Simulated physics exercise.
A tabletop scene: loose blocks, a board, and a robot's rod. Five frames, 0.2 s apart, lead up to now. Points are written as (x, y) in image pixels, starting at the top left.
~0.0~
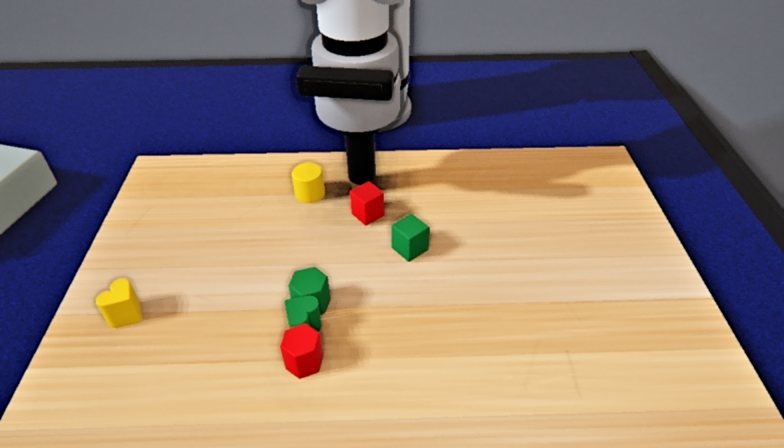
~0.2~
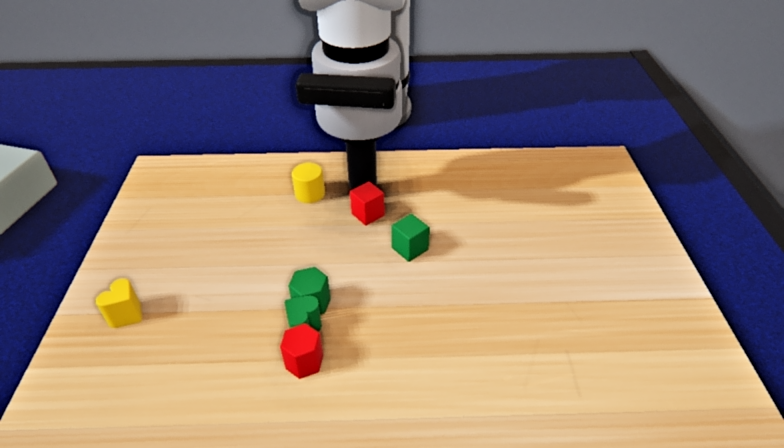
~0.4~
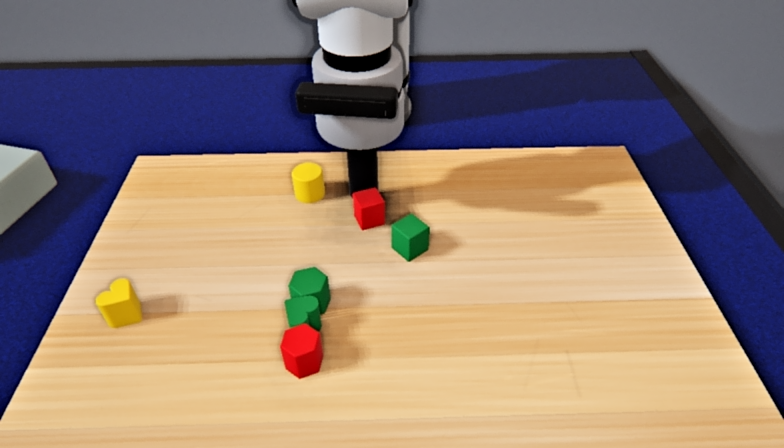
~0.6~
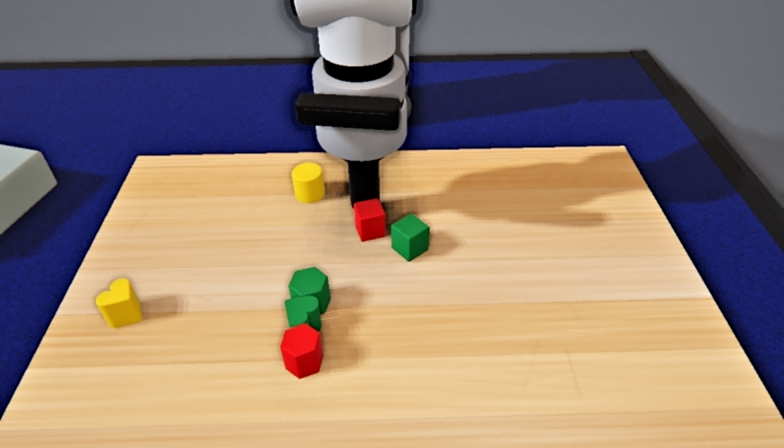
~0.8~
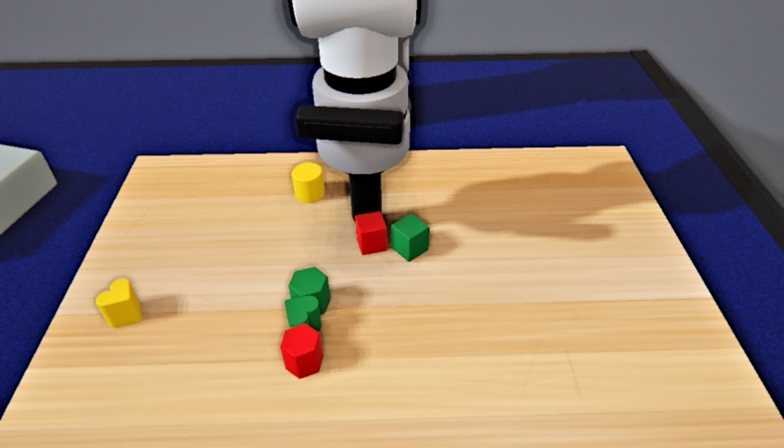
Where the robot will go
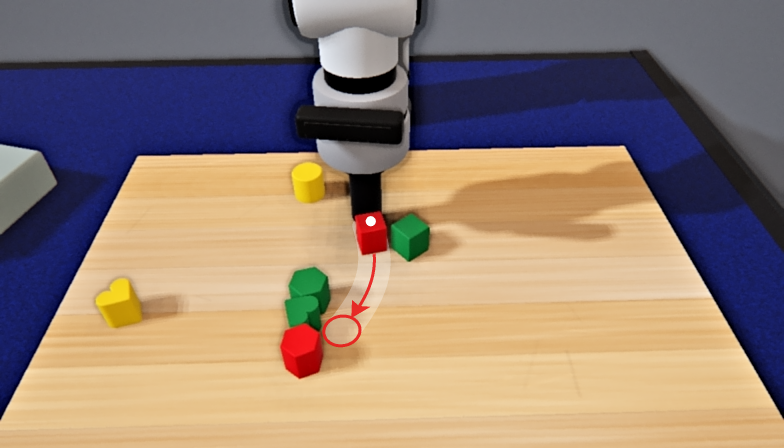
The clip opens on a wooden table with red, green and yellow blocks, a robot's dark rod standing just behind a red cube near the far edge. The rod moves forward slightly and pushes the red cube a short way toward the viewer, until it sits close beside the green cube on its right.
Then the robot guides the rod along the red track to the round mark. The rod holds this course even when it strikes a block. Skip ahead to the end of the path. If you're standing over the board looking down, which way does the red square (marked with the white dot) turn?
It ends up turned anticlockwise.
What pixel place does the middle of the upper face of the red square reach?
My best guess is (379, 309).
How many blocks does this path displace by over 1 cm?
My prediction: One block.
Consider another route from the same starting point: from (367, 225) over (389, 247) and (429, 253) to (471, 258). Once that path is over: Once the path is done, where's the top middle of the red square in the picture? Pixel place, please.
The top centre is at (379, 244).
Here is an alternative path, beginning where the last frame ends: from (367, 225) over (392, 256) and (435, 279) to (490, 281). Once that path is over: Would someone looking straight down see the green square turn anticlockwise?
Yes.
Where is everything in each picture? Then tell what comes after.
The first frame shows rod's lower end at (362, 178); red square at (367, 191); green square at (411, 225).
The second frame shows rod at (363, 185); blocks still.
The third frame shows rod at (364, 194); red square at (368, 197).
The fourth frame shows rod at (365, 205); red square at (369, 208).
The fifth frame shows rod at (367, 217); red square at (371, 221); green square at (411, 225).
Drawn move, from (367, 225) by way of (374, 257) and (367, 293) to (342, 331); the dot is on the red square.
The first path, step by step. One third of the way, rod at (374, 249); red square at (376, 256).
Two thirds of the way, rod at (366, 285); red square at (377, 294), turned 20° anticlockwise.
At the end, rod at (341, 323); red square at (379, 309), turned 45° anticlockwise; green square still.
